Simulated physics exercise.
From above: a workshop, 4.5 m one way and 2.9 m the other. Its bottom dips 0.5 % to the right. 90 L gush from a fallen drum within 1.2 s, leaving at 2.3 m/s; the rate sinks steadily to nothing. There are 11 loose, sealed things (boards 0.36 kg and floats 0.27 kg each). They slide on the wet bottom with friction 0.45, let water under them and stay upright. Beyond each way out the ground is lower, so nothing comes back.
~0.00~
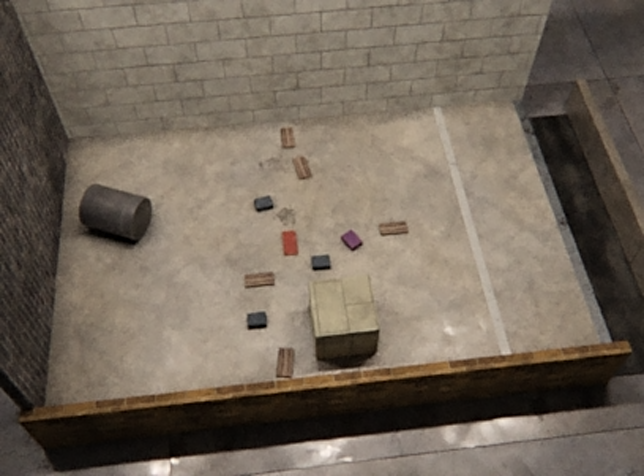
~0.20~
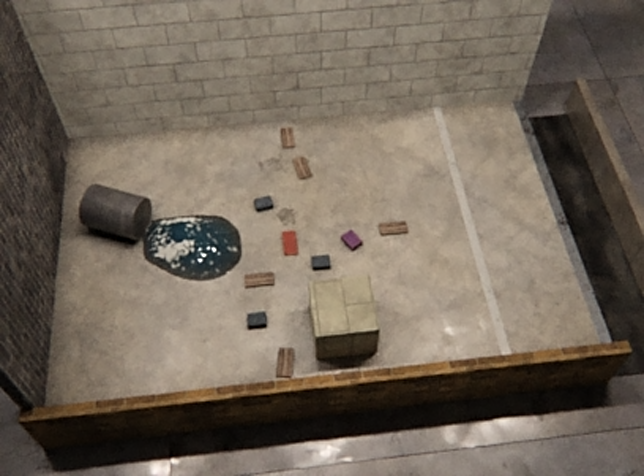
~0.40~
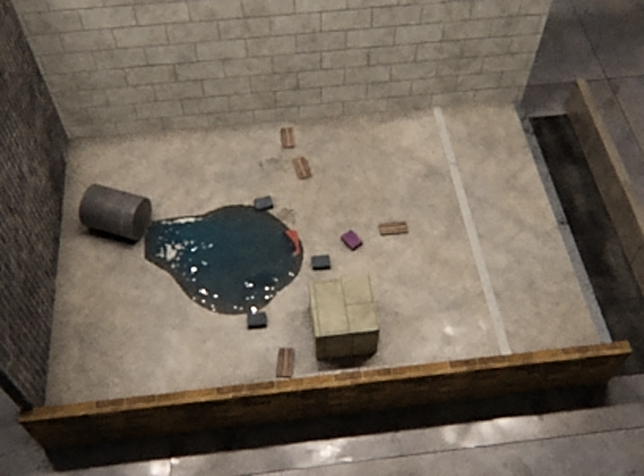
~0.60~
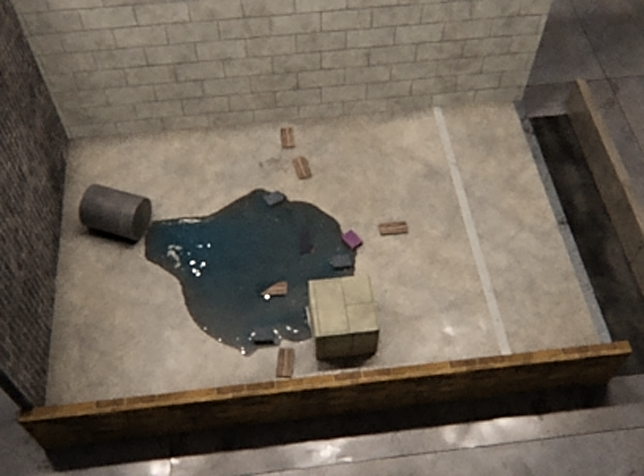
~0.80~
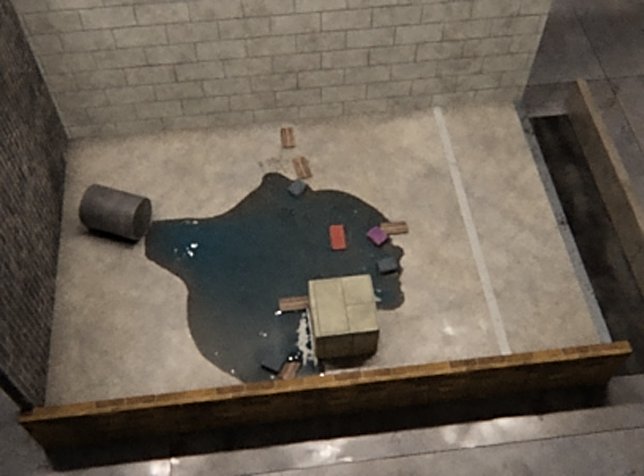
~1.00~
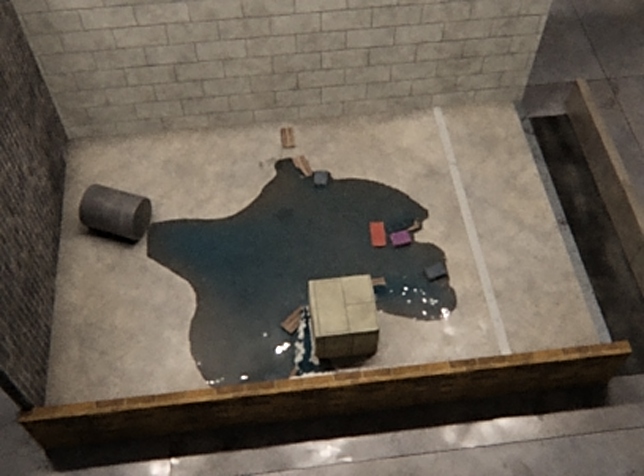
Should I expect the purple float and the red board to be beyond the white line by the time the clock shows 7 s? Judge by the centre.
The purple float crosses, the red board gets past.
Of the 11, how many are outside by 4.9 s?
By then 6.
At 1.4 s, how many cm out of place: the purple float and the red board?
Roughly 100 and 140 cm by then.
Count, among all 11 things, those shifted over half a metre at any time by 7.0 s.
I count 9.
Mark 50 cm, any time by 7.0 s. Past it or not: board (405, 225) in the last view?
Answer: Past it.
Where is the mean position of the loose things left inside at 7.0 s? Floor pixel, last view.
At about (309, 221).
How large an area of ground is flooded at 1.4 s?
Roughly 4.5 m2.
After 1.4 s the purple float is near (467, 242), 1.0 m from its start, afloat; the red board is near (438, 234), 1.3 m from its start, afloat; 1 of 11 are over the mark; 7 afloat.
After 3.1 s the purple float has gone out; the red board has gone out; 6 of 11 are over the mark; 1 afloat.
After 4.9 s the purple float has gone out; the red board has gone out; 6 of 11 are over the mark; 0 afloat.
After 7.0 s the purple float has gone out; the red board has gone out; 6 of 11 are over the mark; 0 afloat.
